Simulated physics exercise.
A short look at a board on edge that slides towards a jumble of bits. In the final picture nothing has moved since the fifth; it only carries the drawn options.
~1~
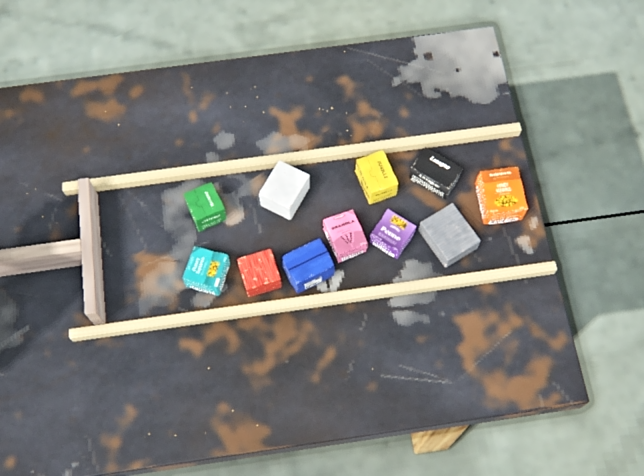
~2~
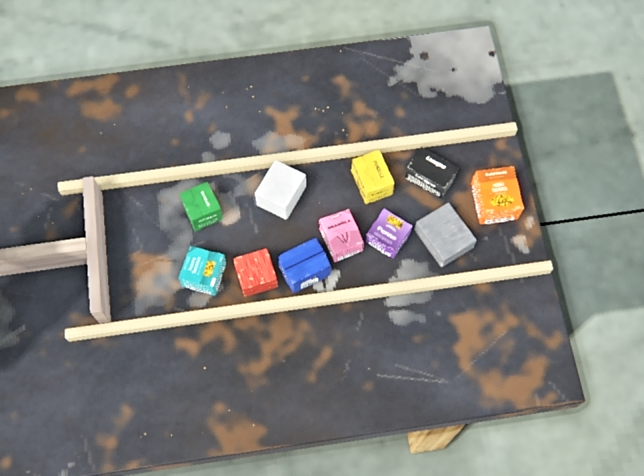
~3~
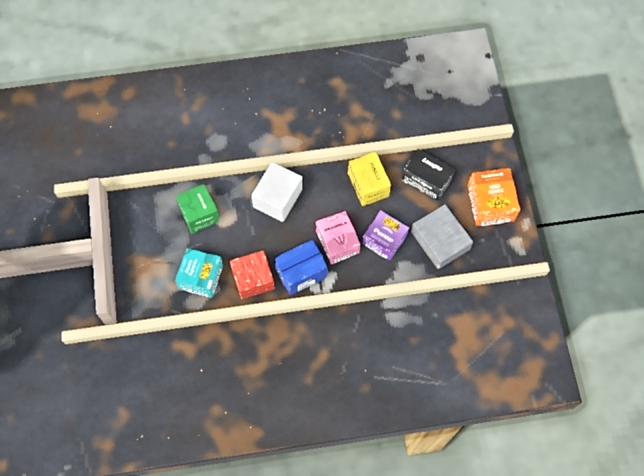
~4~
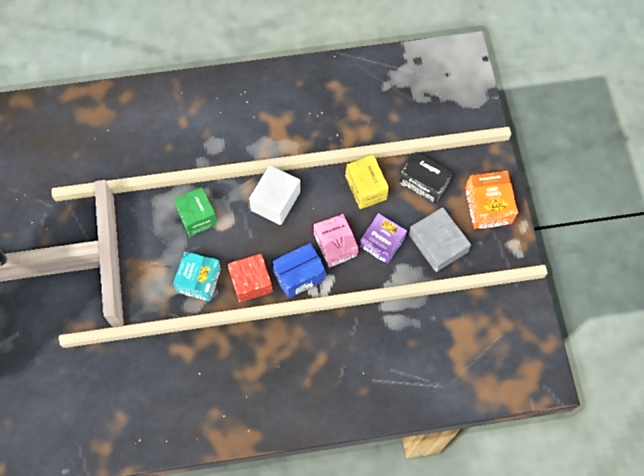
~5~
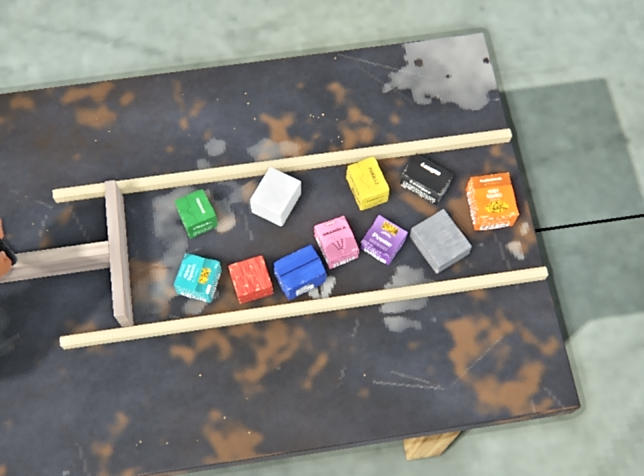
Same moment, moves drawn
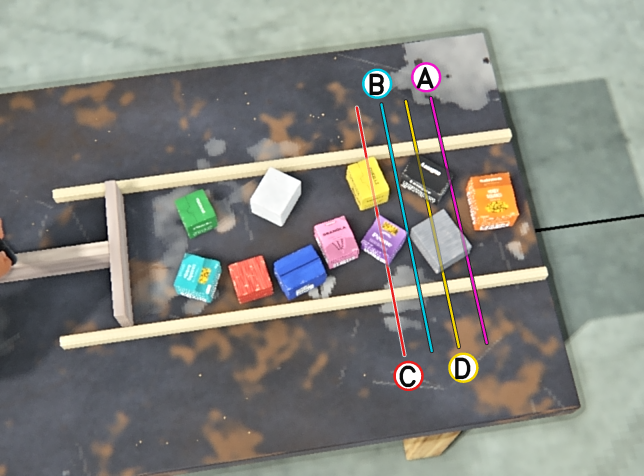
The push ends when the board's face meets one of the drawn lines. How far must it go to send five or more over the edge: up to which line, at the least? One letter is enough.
A.
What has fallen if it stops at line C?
The orange packet goes over.
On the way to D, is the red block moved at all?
Yes.
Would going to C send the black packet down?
By then, no.
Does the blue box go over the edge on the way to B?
No.
On the marked copy, A at (457, 214); B at (405, 221); C at (379, 225); D at (431, 217).
Taking A. A third of the way, board (240, 229); purple packet (393, 232); blue box (348, 274).
Two thirds of the way, board (364, 211); orange packet (523, 190); grey block (505, 235).
When it is over, board (458, 198); purple packet over the edge; black packet over the edge; five fallen.
As for the rest, B drops only two; C drops only one; D drops only two.
